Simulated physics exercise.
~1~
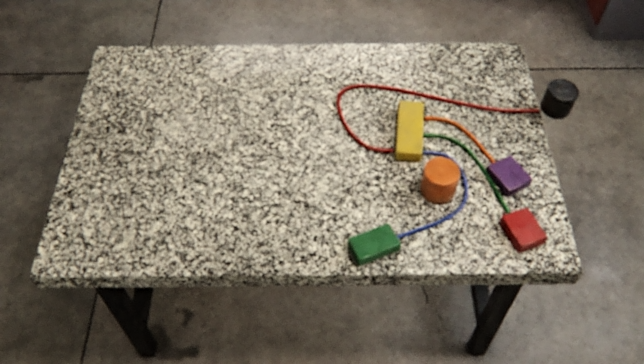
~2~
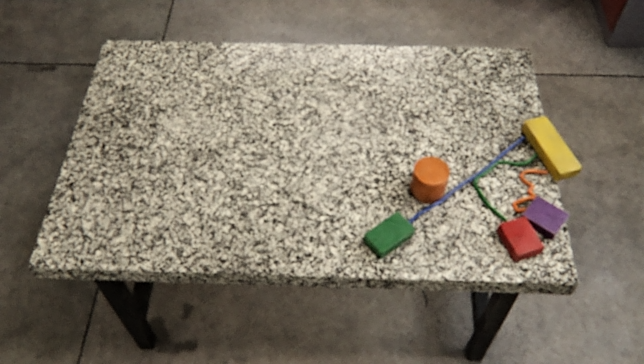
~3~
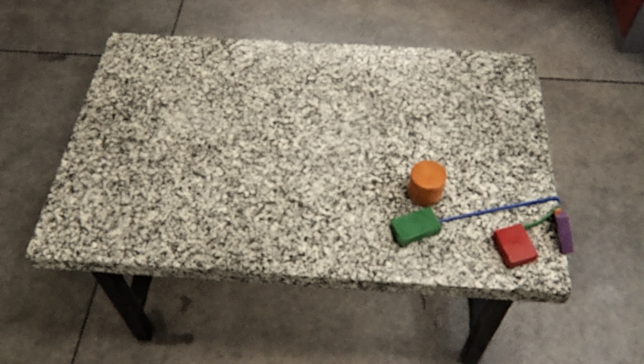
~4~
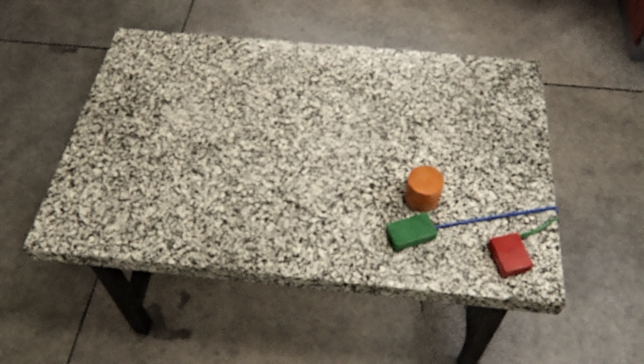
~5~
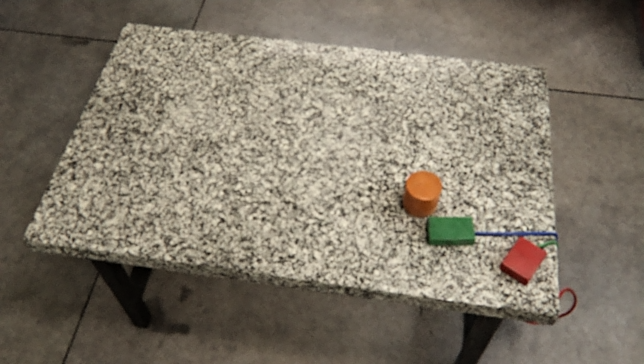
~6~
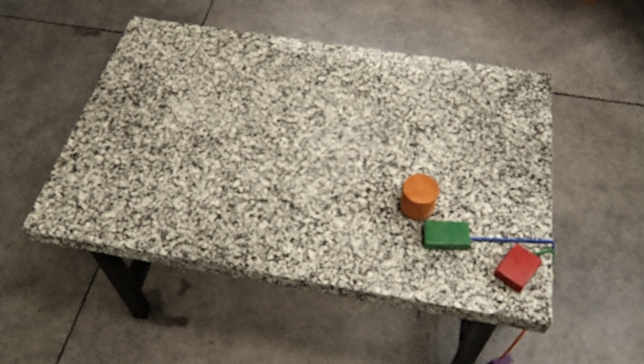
Speckled workbench with a falling black cylinder dragging the yellow strip and purple block over the edge, green, red and orange pieces remaining.
